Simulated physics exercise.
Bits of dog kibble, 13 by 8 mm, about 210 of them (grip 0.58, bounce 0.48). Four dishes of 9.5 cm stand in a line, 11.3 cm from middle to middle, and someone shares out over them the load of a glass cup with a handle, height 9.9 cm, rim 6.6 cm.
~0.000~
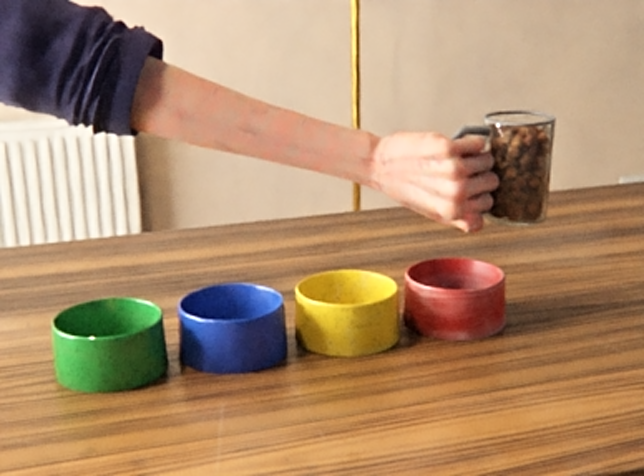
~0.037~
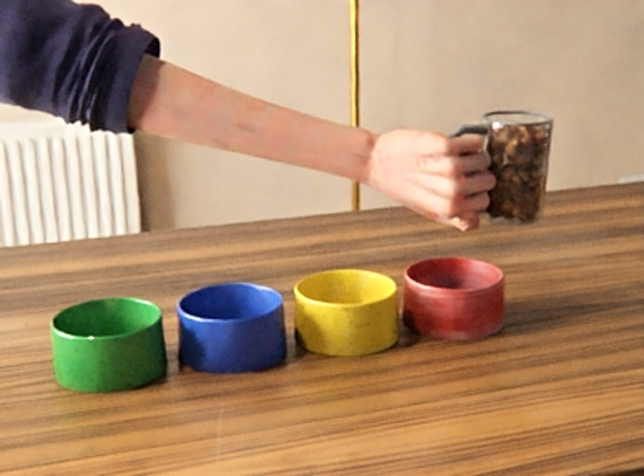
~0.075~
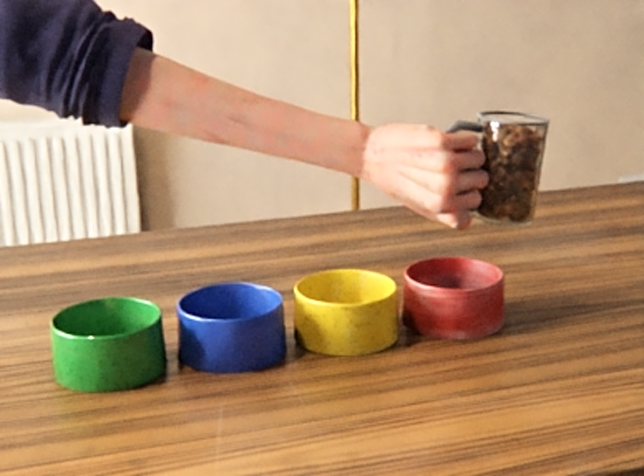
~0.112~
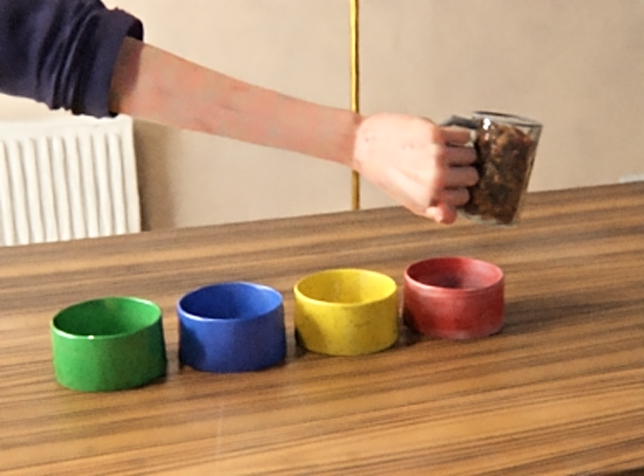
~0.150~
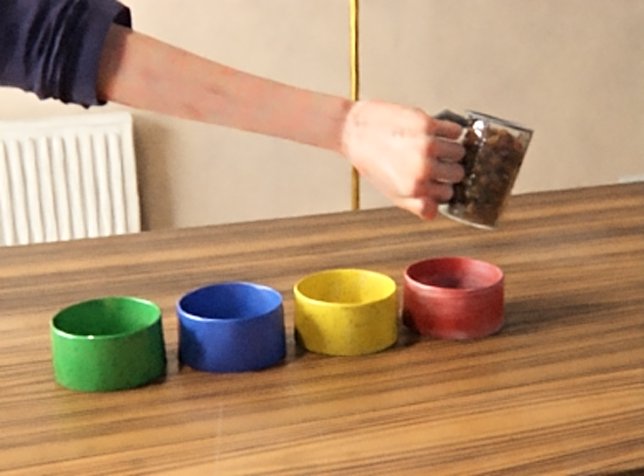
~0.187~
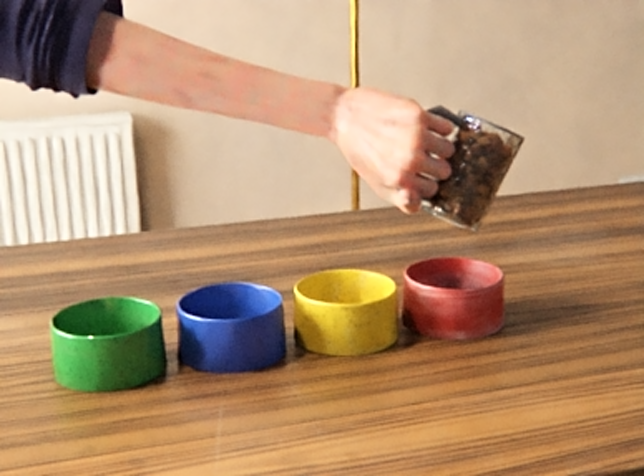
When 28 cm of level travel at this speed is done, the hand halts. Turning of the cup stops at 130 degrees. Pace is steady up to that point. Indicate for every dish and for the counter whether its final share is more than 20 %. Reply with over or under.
Red under, blue under, green under, yellow over, counter over.
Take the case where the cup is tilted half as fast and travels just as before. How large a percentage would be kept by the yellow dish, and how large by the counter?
The yellow dish 60, the counter 40.
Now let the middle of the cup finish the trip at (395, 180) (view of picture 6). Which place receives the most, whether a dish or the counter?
Result: Biggest portion at red.
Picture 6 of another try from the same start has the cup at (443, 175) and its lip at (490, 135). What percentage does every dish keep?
Red 0, blue 0, green 0, yellow 60.
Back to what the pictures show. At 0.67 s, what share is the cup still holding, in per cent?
Roughly 85 %.
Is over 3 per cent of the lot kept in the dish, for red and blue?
Note - red negative, blue affirmative.
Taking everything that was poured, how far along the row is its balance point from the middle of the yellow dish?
Roughly 3 cm to the left.
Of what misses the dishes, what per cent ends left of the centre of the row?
About 50 per cent.
Then, at 0.48 s, tilt 83 degrees; cup holds 100 %.
After 0.67 s, tilt 121 degrees; cup holds 85 %, yellow 10 %.
Then, at 0.98 s, tilt 130 degrees; cup holds 25 %, blue 5 %, yellow 35 %.
In the end, at 1.8 s, red 0 %, blue 5 %, green 0 %, yellow 50 %, counter 40 %.
